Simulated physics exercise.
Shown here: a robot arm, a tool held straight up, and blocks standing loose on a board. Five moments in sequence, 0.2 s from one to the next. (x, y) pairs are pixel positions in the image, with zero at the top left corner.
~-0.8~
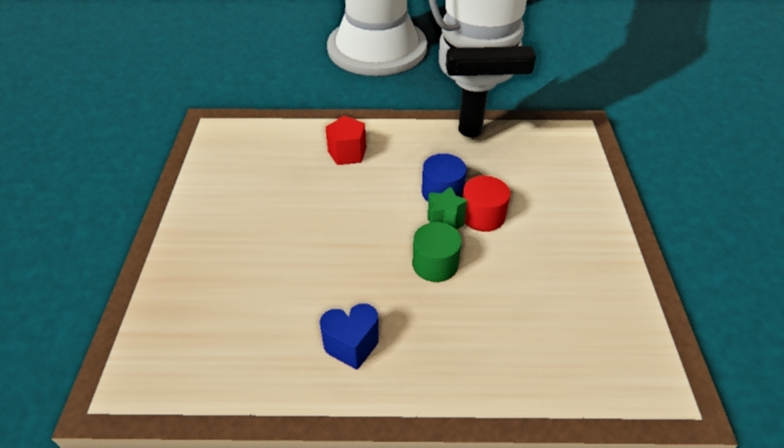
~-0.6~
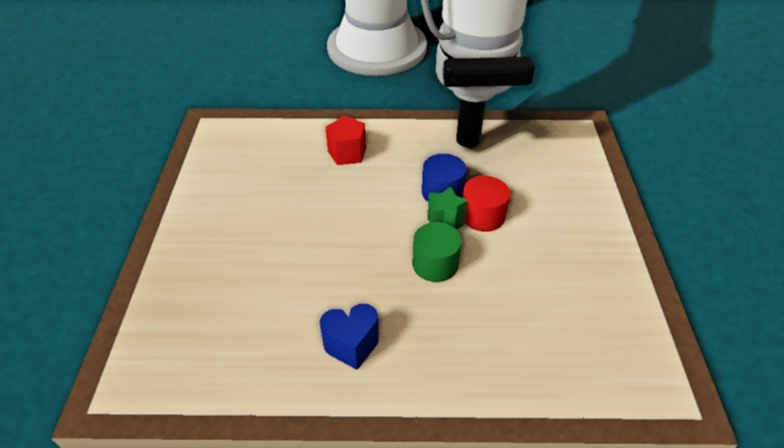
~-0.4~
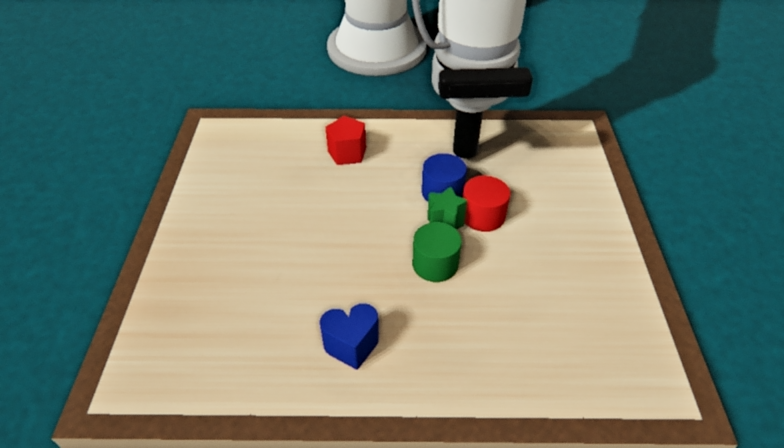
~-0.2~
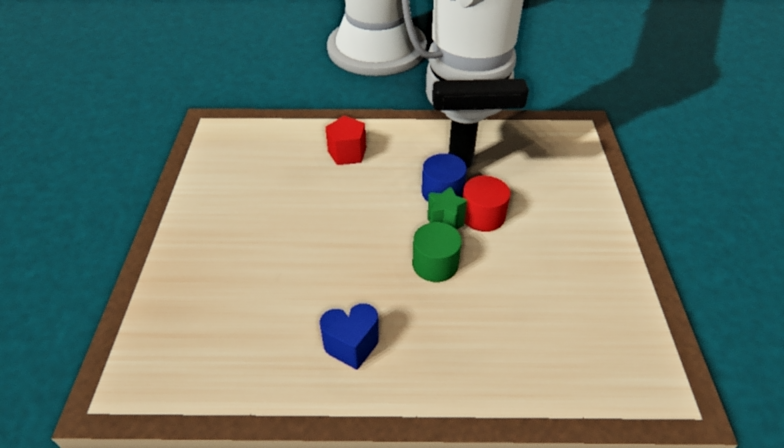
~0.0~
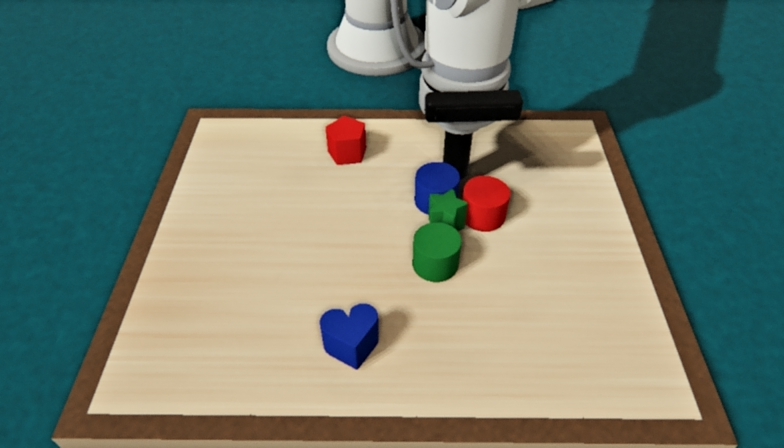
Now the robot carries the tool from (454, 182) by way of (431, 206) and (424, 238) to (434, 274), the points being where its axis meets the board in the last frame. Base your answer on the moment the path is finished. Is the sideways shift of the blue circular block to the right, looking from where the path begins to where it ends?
Short answer: Yes.
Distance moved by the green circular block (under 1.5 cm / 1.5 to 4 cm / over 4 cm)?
My prediction: Over 4 cm.
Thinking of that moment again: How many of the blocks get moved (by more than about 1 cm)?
I'd say three or more blocks get shifted by more than about 1 cm.
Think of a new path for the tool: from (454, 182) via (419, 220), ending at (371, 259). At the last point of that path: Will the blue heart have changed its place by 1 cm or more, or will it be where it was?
By the last moment, the blue heart will still be in its place.
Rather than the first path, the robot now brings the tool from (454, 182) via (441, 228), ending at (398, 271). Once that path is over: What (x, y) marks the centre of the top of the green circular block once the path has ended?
Put as a pixel place, it's (430, 296).
The first path, step by step. One third of the way, tool at (432, 197); green circular block at (440, 247); blue circular block at (409, 201); green star block at (444, 213), turned 45° anticlockwise.
Two thirds of the way, tool at (424, 228); green circular block at (446, 260); blue circular block at (388, 222); green star block at (455, 229), turned 85° anticlockwise.
At the end, tool at (435, 264); green circular block at (458, 278); blue circular block at (387, 223); green star block at (465, 240), turned 165° anticlockwise; red circular block in place.
